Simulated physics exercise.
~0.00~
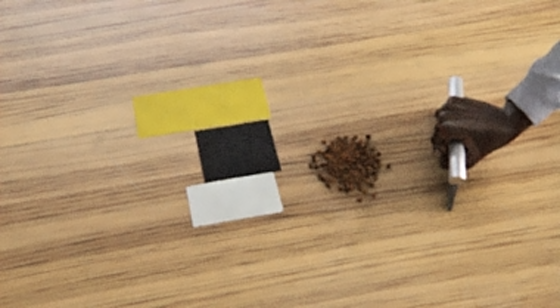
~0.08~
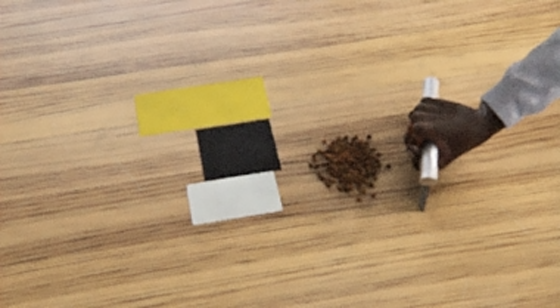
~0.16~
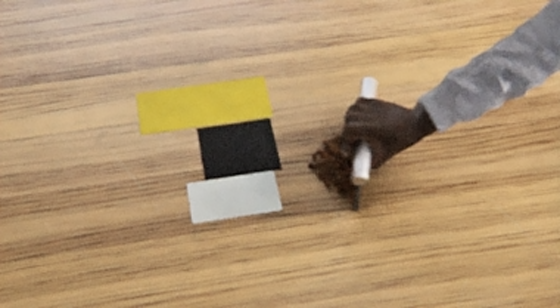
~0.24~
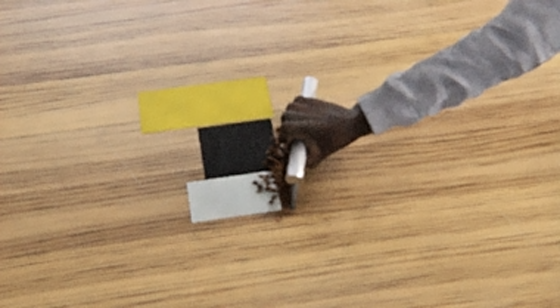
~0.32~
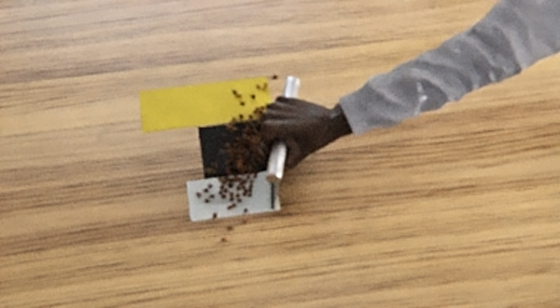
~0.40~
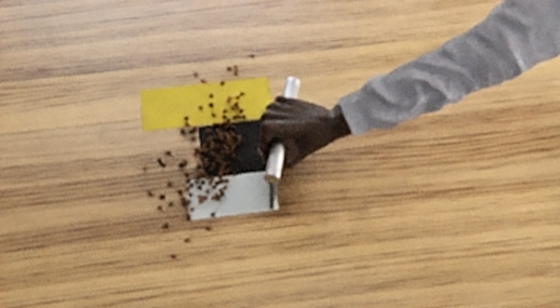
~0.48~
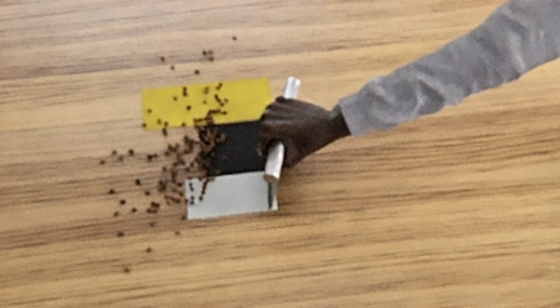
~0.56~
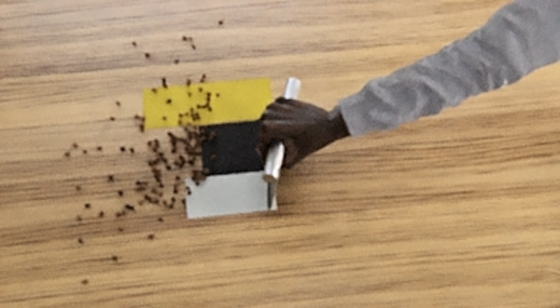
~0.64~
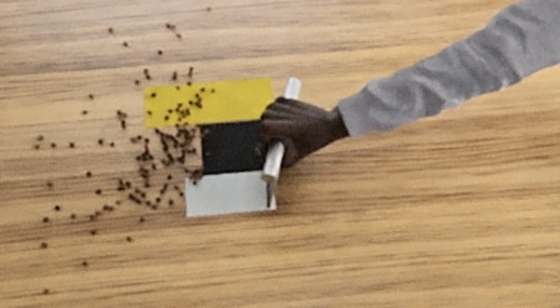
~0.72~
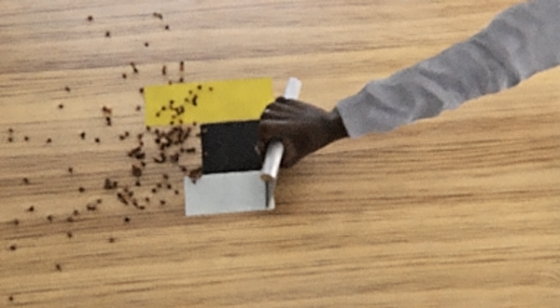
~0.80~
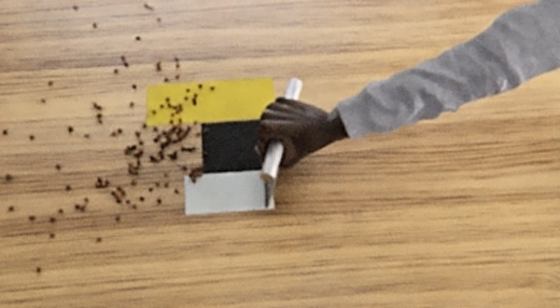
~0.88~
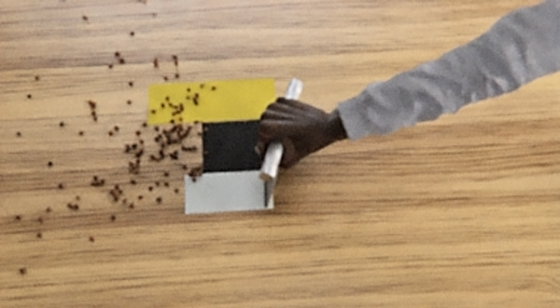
On a wooden surface seen from above, yellow, black and white sheets lie one below another, with a loose pile of small brown pieces to their right. At the far right, a dark-skinned hand in a grey sleeve grips a pale-handled scraper. The hand sweeps the scraper left, gathers the pile and pushes it onto the sheets. The blade stops near their right edges, but the pieces keep rolling left, fanning out across and beyond them. They come to rest widely scattered, mostly on bare wood to the left, with some on the yellow sheet, while the hand stays put.
